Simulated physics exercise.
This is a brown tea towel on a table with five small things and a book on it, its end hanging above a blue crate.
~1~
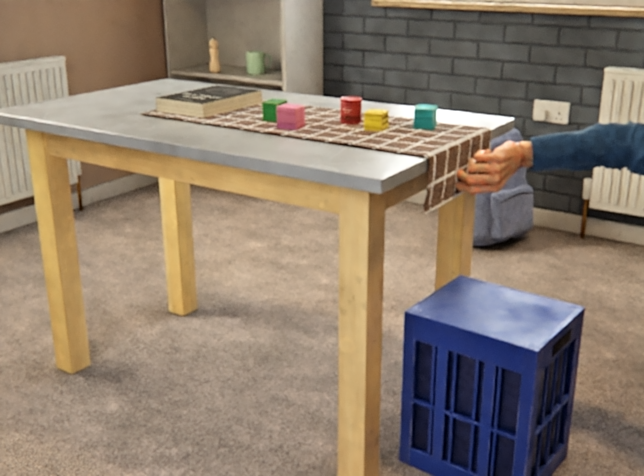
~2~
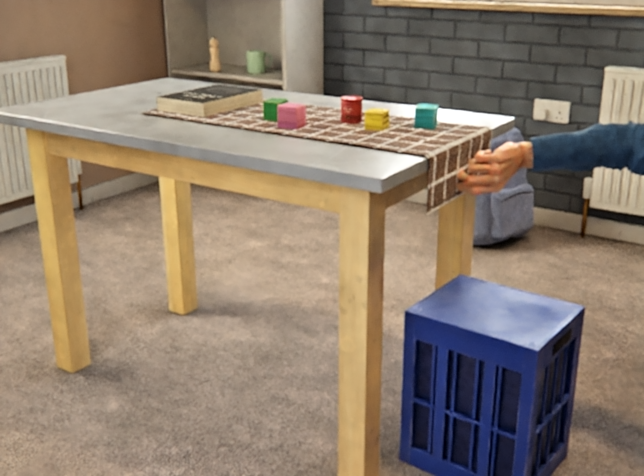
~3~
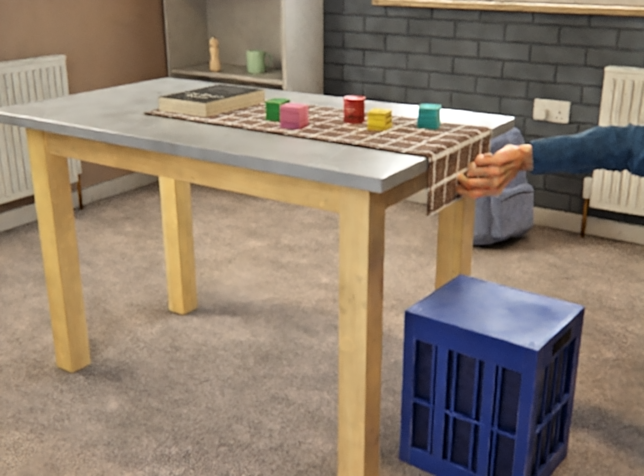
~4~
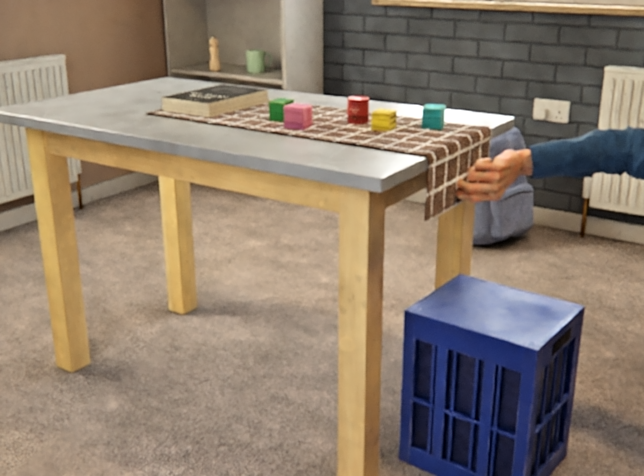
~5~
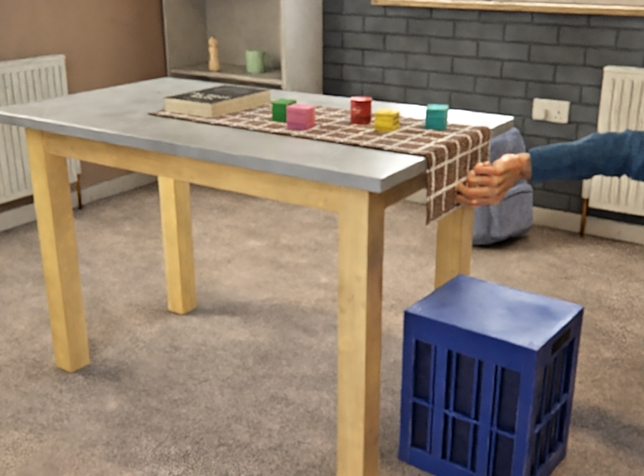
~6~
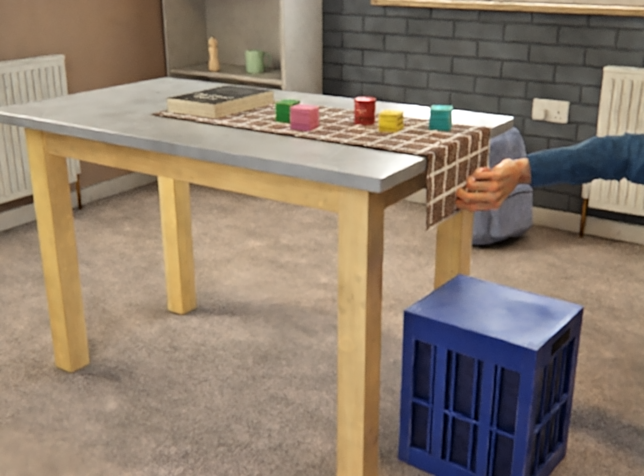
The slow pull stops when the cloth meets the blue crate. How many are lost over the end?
The count of fallen things is two.
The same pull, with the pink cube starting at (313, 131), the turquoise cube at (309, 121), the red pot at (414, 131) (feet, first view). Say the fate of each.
The pink cube holds on, the turquoise cube holds on, the red pot goes over.
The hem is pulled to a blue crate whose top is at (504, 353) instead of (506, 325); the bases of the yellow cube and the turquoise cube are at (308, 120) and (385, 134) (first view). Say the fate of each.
The yellow cube remains up, the turquoise cube comes down.
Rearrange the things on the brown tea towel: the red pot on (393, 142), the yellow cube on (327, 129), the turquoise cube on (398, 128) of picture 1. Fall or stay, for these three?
The red pot goes over; the yellow cube remains up; the turquoise cube goes over.
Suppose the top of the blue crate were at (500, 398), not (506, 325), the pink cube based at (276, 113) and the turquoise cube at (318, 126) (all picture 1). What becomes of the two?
The pink cube holds on; the turquoise cube is carried off.
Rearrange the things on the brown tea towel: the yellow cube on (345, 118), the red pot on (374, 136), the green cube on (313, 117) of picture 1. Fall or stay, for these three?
The yellow cube holds on, the red pot comes down, the green cube does not fall.
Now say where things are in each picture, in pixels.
The first frame shows hem (425, 214); turquoise cube (426, 107); yellow cube (376, 111); red pot (351, 98); pink cube (291, 106); green cube (275, 101); top of the crate (506, 325).
The second frame shows hem (426, 215); turquoise cube (427, 106).
The third frame shows hem (427, 218); yellow cube (380, 110).
The fourth frame shows hem (424, 222); red pot (358, 98); top of the crate (506, 324).
The fifth frame shows hem (425, 227); pink cube (301, 106).
The sixth frame shows hem (426, 233); turquoise cube (442, 107); yellow cube (391, 112); red pot (365, 99); pink cube (304, 106); green cube (288, 101).
Soon after, hem near (456, 264); turquoise cube gone.
After that, hem on the crate; turquoise cube and yellow cube gone.
In the end, hem on the crate; turquoise cube and yellow cube gone. It carries off two.
